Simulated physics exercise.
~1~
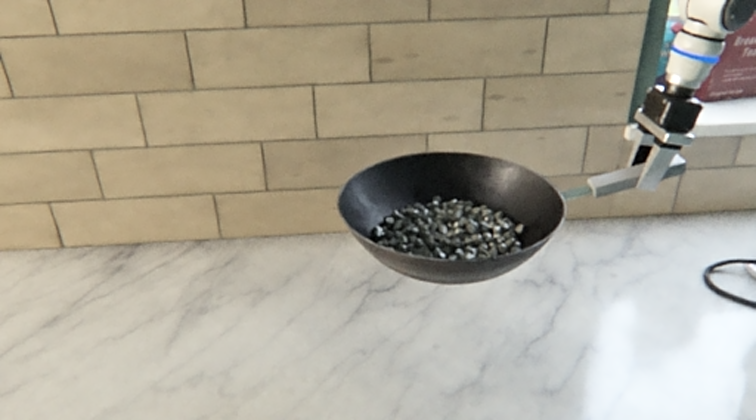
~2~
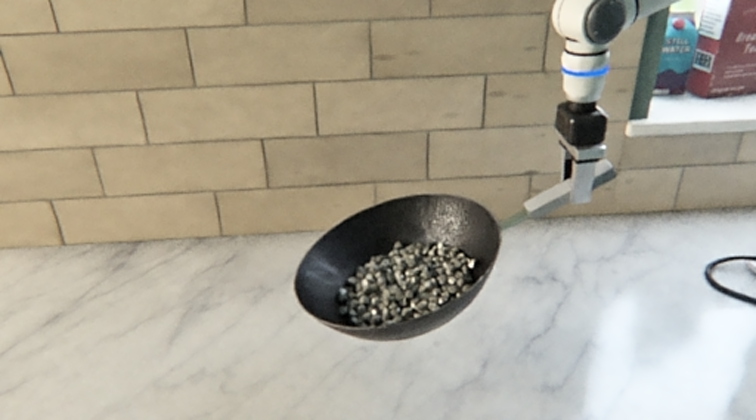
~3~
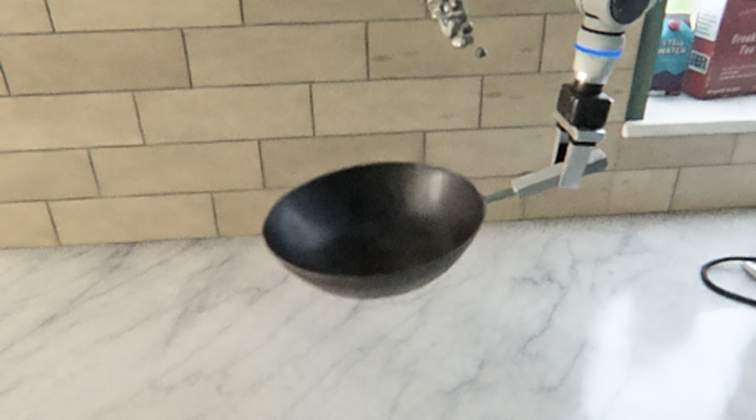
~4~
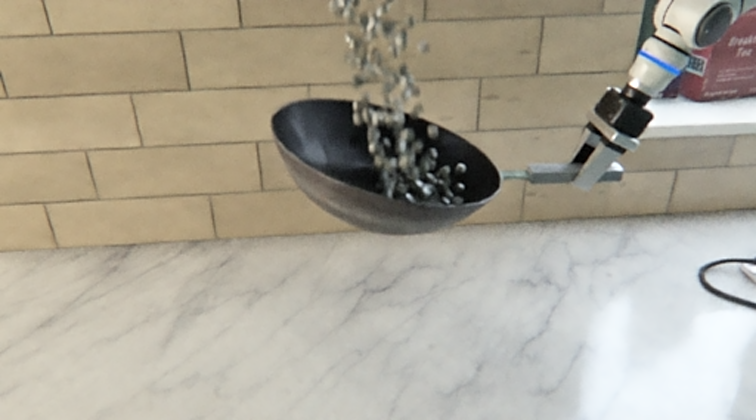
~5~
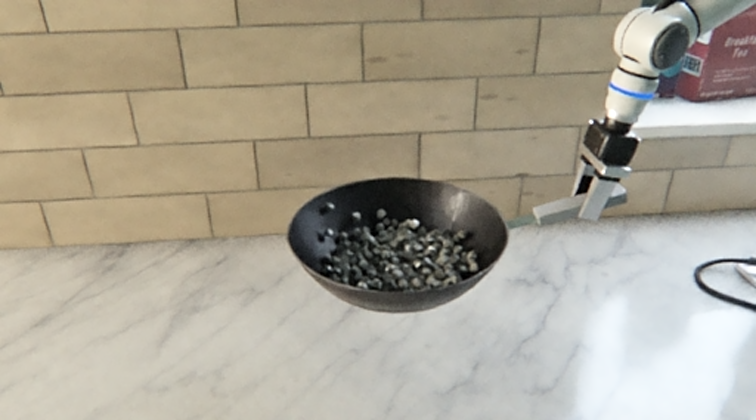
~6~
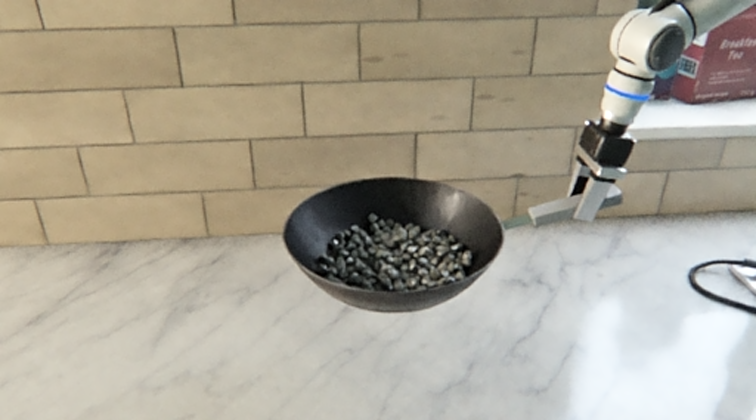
Above a marble counter by a tiled wall, a robotic arm tosses dark pebbles high from a wok, catching them and holding still.
